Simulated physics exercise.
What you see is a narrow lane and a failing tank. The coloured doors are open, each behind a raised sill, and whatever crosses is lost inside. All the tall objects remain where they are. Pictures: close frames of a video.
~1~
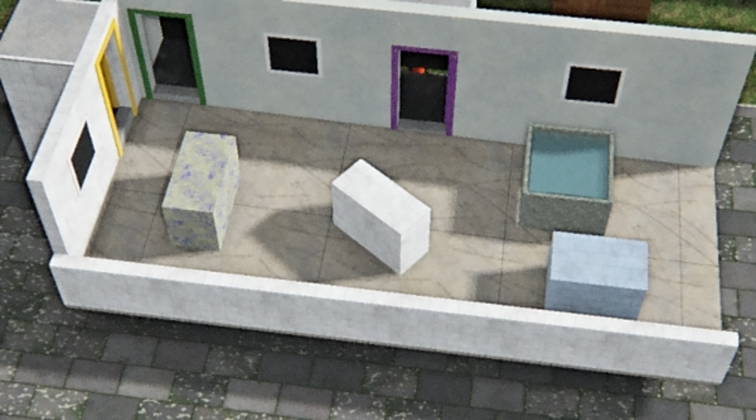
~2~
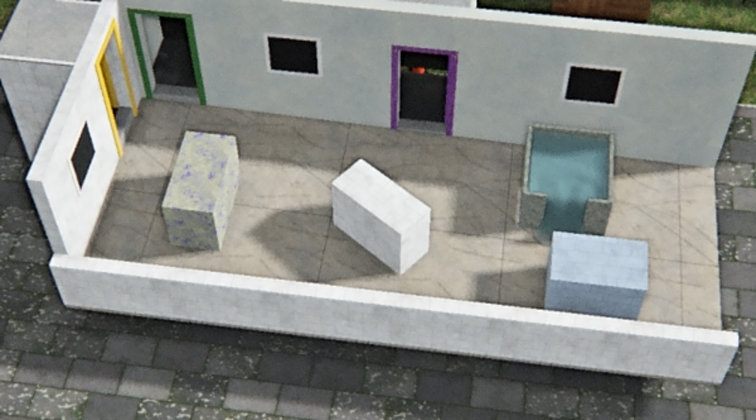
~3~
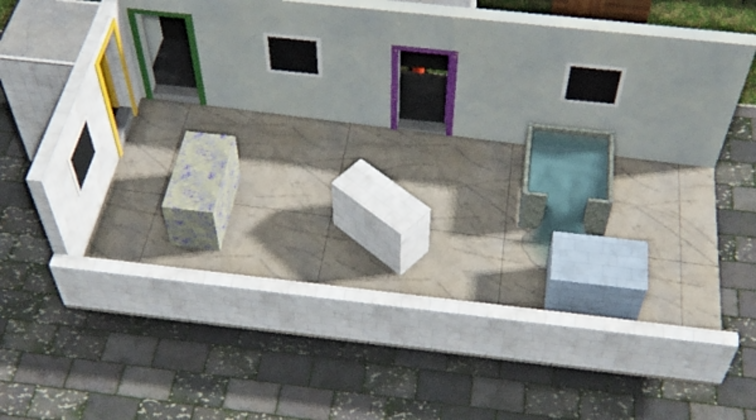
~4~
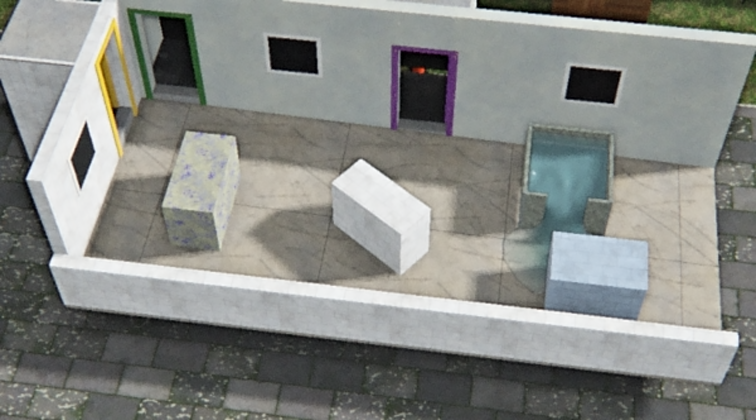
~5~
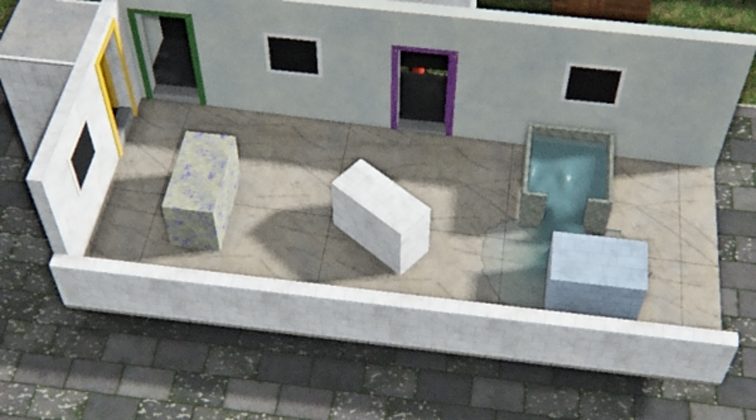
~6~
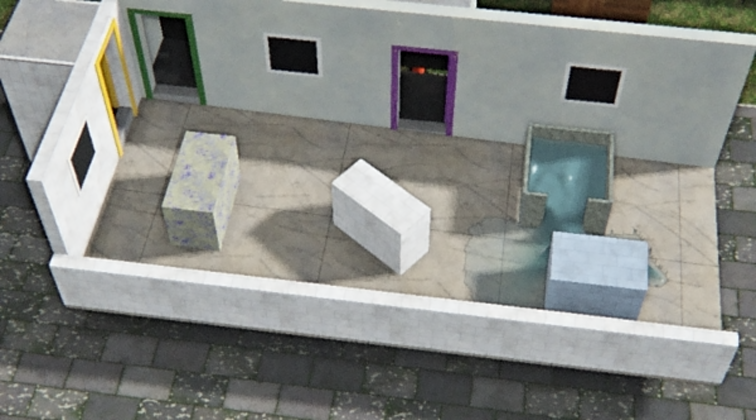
Water pouring from a gap in a stone tank's front and spreading across the courtyard floor around a pale blue block.
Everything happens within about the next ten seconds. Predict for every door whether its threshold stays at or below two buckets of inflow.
The green door stays at or below. The yellow door stays at or below. The purple door stays at or below.
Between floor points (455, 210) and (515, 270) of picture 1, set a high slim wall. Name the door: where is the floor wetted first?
First: The purple one.
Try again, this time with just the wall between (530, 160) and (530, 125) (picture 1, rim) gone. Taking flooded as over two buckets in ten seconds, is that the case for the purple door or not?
So the purple door ends up above after ten seconds.
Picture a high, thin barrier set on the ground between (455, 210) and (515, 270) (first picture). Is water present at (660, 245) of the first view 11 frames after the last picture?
There: Wet.
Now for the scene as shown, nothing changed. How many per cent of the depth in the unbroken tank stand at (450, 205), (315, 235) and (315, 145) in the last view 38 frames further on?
Around 2, 4 and 2 %.
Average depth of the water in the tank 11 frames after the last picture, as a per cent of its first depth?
I'd say around 42 per cent.
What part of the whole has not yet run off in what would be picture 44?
Near 64 in a hundred.
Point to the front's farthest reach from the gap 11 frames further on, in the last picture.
My estimate: Roughly (238, 297).
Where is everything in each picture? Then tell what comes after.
The water tank at (569, 165) is whole and still, in the first frame.
Water pours out at (563, 219) and has run to a hidden place, in the second frame.
The front is at (543, 265), out from the gap at (563, 219), in the third frame.
The front is at (538, 288), out from the gap at (563, 220), in the fourth frame.
The front is at a hidden place, out from the gap at (563, 220), in the fifth frame.
The front is at a hidden place, out from the gap at (563, 220), in the sixth frame.
A moment on, water covers 20 % of the floor; the green door not reached, the yellow door not reached, the purple door not reached.
Next, water covers 35 % of the floor; the green door not reached, the yellow door not reached, the purple door not reached.
Then, water covers 50 % of the floor; the green door not reached, the yellow door not reached, the purple door not reached.
Later, water covers 60 % of the floor; the green door not reached, the yellow door not reached, the purple door wet at the sill, nothing in.
In the end, water covers 55 % of the floor; the green door not reached, the yellow door not reached, the purple door wet at the sill, nothing in.
